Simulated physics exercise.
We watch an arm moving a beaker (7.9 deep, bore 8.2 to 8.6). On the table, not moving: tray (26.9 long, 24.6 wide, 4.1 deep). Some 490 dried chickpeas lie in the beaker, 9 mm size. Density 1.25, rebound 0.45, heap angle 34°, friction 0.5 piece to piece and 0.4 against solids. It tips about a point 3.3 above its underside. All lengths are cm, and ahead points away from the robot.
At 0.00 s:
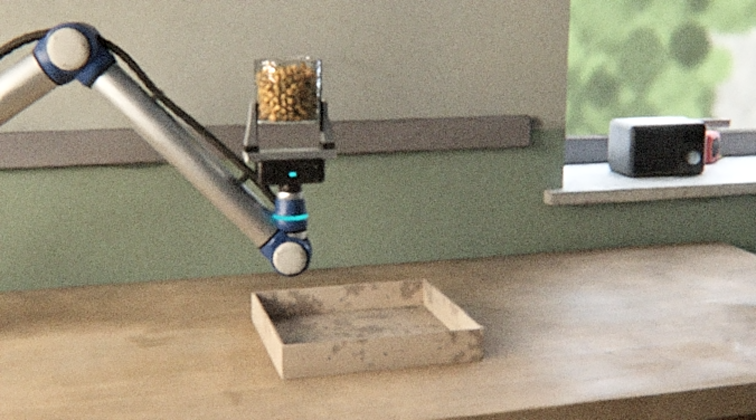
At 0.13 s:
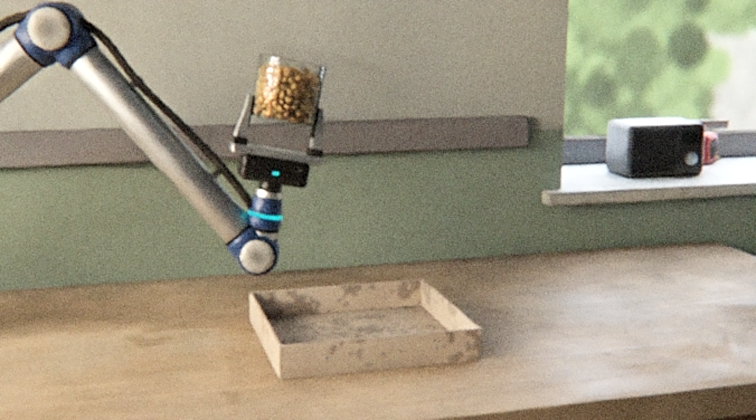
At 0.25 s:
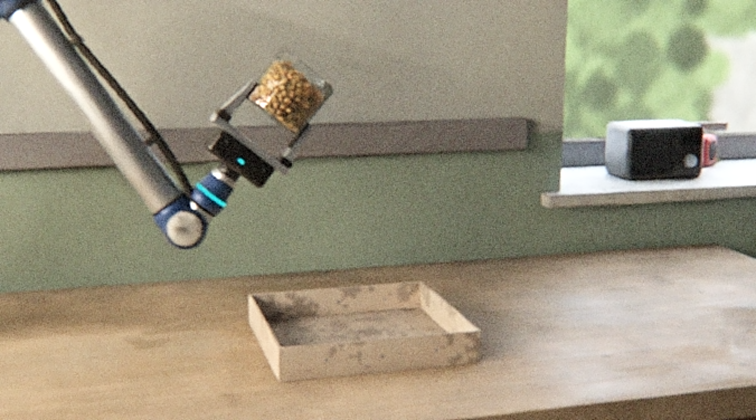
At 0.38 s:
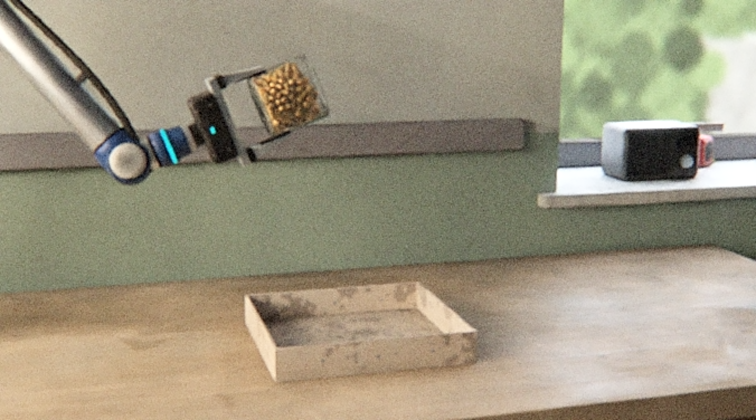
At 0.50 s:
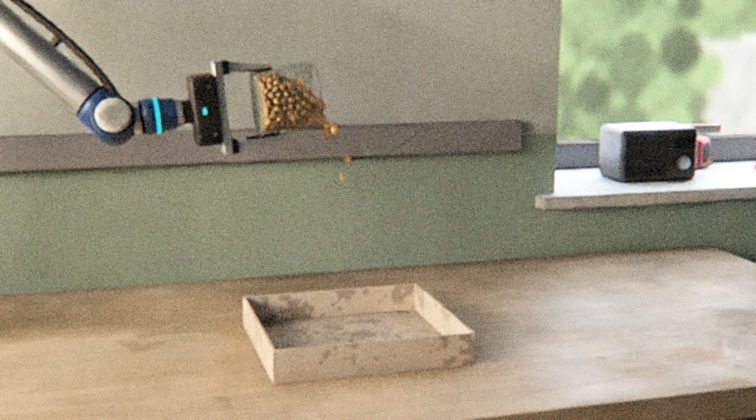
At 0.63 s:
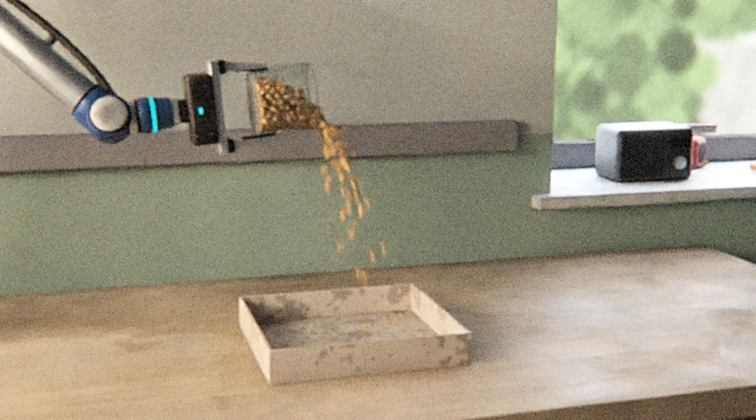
A silver and blue robot arm holds a clear beaker of golden chickpeas above a wooden table, seen from slightly above against a grey and green wall. An open, blotchy beige tray sits below, and a black-and-white box rests on a windowsill at right. The arm swings its wrist left and upward, tipping the beaker rightward until chickpeas stream down, while the view drifts very slightly.
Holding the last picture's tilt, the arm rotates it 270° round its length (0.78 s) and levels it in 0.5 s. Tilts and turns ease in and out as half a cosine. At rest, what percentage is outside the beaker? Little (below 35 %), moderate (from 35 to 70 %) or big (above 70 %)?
A moderate share, from 35 to 70 %, ends outside the beaker.
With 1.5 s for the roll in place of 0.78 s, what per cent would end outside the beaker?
Then about 65 per cent.
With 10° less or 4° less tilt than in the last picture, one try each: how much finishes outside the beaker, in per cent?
Some 30 and 45 per cent.
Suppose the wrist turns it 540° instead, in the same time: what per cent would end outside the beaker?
It would be near 55 per cent.
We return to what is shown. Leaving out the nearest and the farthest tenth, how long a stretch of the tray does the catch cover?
About 18 cm.
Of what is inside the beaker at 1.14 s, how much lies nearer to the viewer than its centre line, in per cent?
Roughly 30 per cent.
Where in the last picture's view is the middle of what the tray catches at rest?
At about (389, 331).
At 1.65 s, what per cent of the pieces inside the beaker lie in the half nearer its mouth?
About 35 per cent.
By 1.14 s, tipped 85°, highest piece 38 above the table; 294 in the beaker, 146 in the tray, 1 on the table or floor, 50 in flight or on a rim.
By 1.65 s, tipped 44°, highest piece 37 above the table; 262 in the tray, 219 in the beaker, 2 on the table or floor, 8 in flight or on a rim.
By 2.11 s, upright, highest piece 38 above the table; 270 in the tray, 219 in the beaker, 2 on the table or floor.
By 2.81 s, upright, highest piece 37 above the table; 270 in the tray, 219 in the beaker, 2 on the table or floor.
Final count, 270 in the tray, 219 in the beaker, 2 on the table or floor. That is 55 % outside the beaker.
